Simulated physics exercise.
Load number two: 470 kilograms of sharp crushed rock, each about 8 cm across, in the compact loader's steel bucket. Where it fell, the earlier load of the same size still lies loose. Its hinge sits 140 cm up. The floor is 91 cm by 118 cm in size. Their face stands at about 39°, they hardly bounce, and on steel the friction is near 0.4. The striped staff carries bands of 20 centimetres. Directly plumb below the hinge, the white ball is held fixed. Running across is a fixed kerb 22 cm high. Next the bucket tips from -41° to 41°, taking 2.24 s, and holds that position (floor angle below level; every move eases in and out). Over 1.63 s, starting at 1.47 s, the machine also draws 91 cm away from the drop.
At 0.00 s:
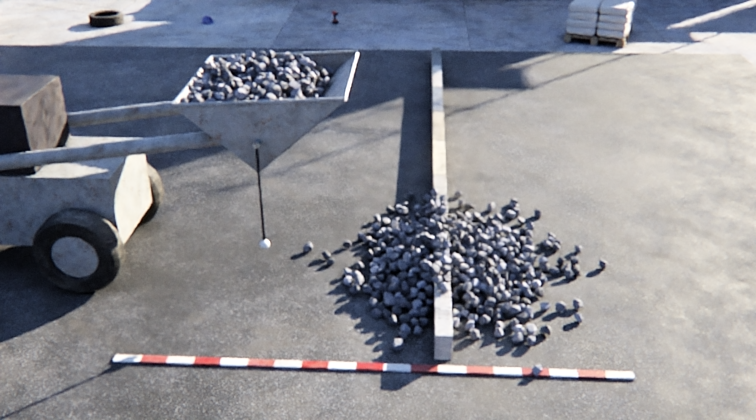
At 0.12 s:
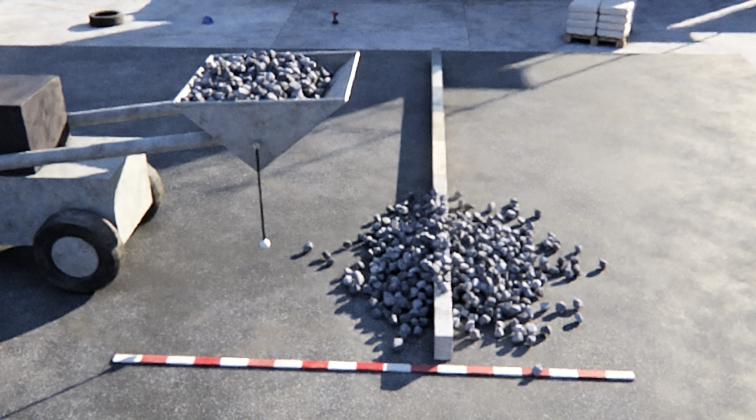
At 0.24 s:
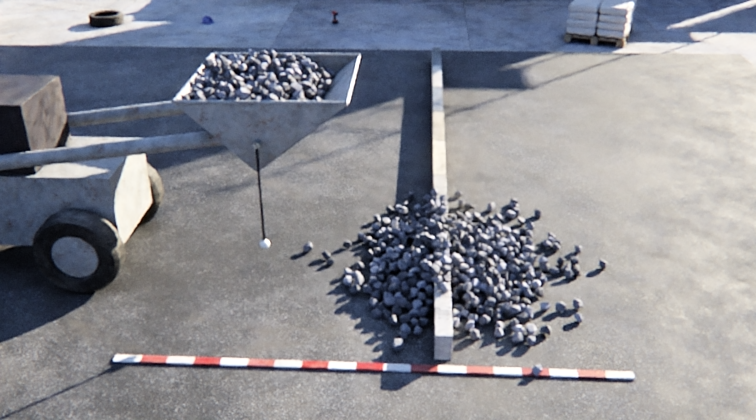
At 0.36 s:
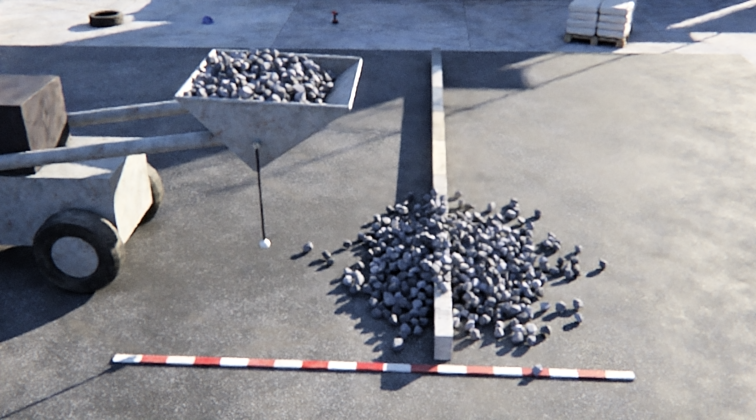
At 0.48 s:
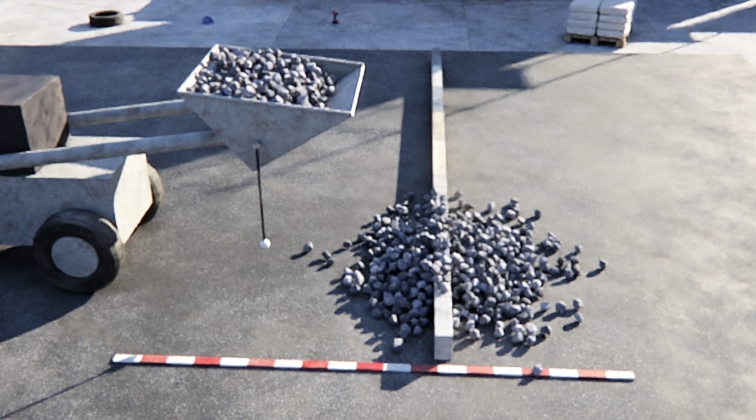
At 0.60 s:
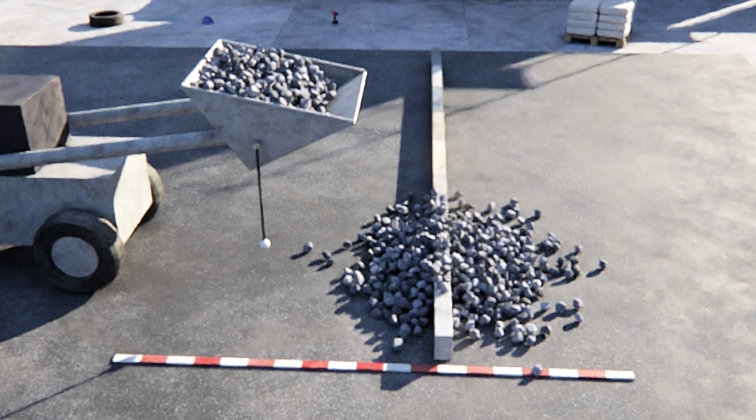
The steel bucket of a compact loader, heaped with grey stones, begins tilting slowly to the right, its left edge rising as its right lip dips. The tilt steadily steepens and the stones shift slightly inside, while the loader and the loose pile lying across the kerb stay still.
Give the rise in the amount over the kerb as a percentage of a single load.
0 %.
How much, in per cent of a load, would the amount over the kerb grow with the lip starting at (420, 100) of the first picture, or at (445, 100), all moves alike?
About 10 per cent for the first, 30 per cent for the second.
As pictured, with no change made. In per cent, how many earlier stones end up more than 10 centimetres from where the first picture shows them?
Close to 0 per cent.
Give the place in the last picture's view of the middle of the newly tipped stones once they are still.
Their centre ends up near (338, 250).
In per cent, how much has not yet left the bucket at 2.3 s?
5 %.
After 1.7 s the floor is at 28°; in per cent of one load, 91 in the bucket, 59 on this side of the kerb, 50 over the kerb; the foremost stones are at (578, 275).
After 2.3 s the floor is at 41°; in per cent of one load, 6 in the bucket, 144 on this side of the kerb, 50 over the kerb; the foremost stones are at (578, 275).
After 3.5 s the floor is at 41°; in per cent of one load, 0 in the bucket, 150 on this side of the kerb, 50 over the kerb; the foremost stones are at (578, 275).
After 6.3 s the floor is at 41°; in per cent of one load, 0 in the bucket, 150 on this side of the kerb, 50 over the kerb; the foremost stones are at (578, 275). Net gain over the kerb, 0.
